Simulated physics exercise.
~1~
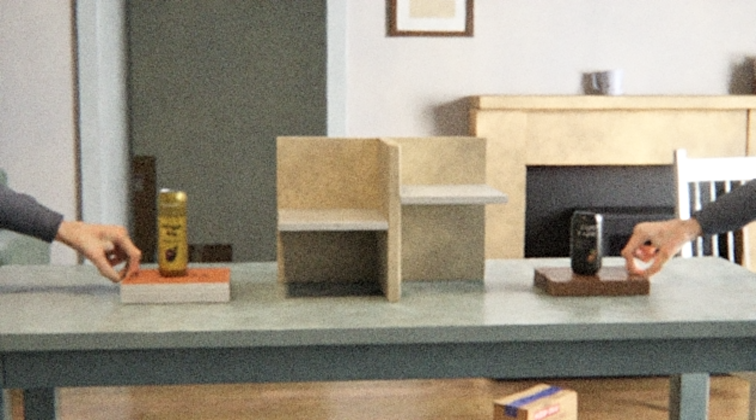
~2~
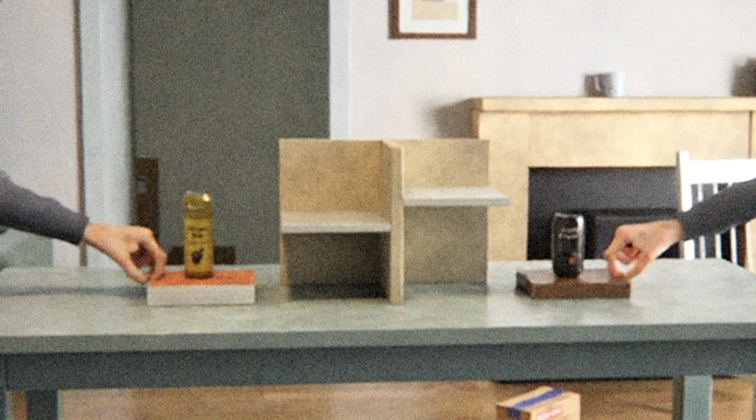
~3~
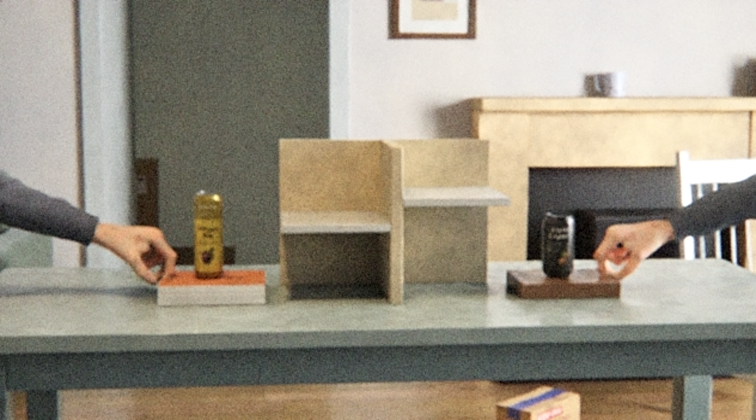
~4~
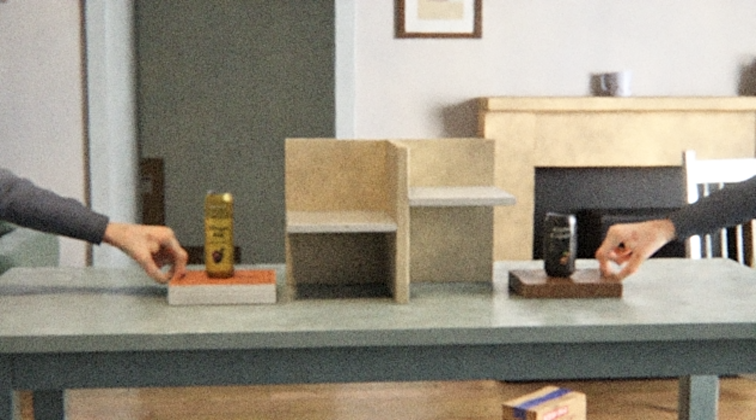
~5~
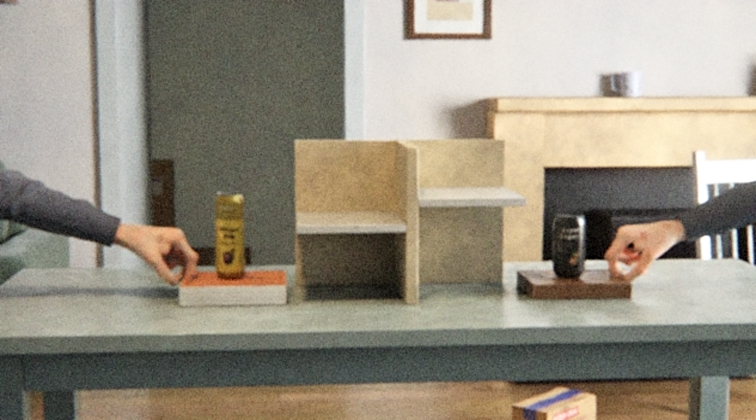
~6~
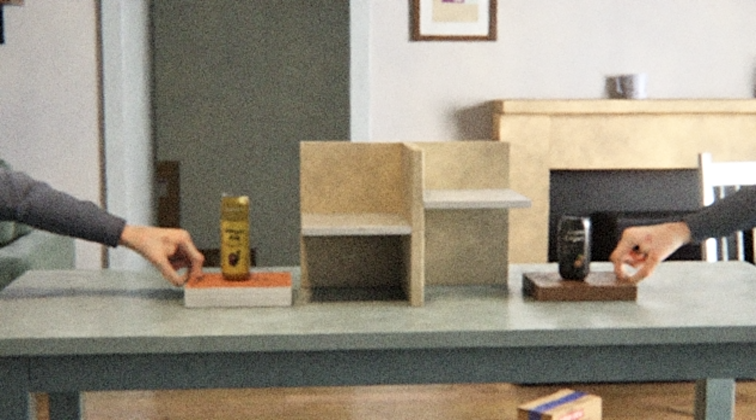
An orange-topped book carrying a yellow can and a brown tray carrying a black can slide a short way inward from left and right, guided by two hands, toward low shelves, then stay still as the view drifts slightly left.
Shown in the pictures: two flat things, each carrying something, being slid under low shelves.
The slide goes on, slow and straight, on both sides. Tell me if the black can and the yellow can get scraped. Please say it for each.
The black can clears the shelf, the yellow can strikes the shelf.
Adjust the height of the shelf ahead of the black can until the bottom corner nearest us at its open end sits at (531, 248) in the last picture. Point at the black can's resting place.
(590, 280).
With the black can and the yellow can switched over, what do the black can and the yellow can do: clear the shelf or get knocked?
After the change, the black can runs into the shelf and the yellow can runs into the shelf.
Then, 1.16 s later than the last frame, black can riding along near (515, 249); yellow can riding along near (287, 237).
Then, 1.62 s later than the last frame, black can riding along near (485, 249); yellow can tilted by 43° near (284, 239).
Then, 1.80 s later than the last frame, black can riding along near (473, 249); yellow can on its side near (261, 269).
When it is over, the black can rides in untouched, near (468, 249); the yellow can gets scraped off its spot, near (265, 274).
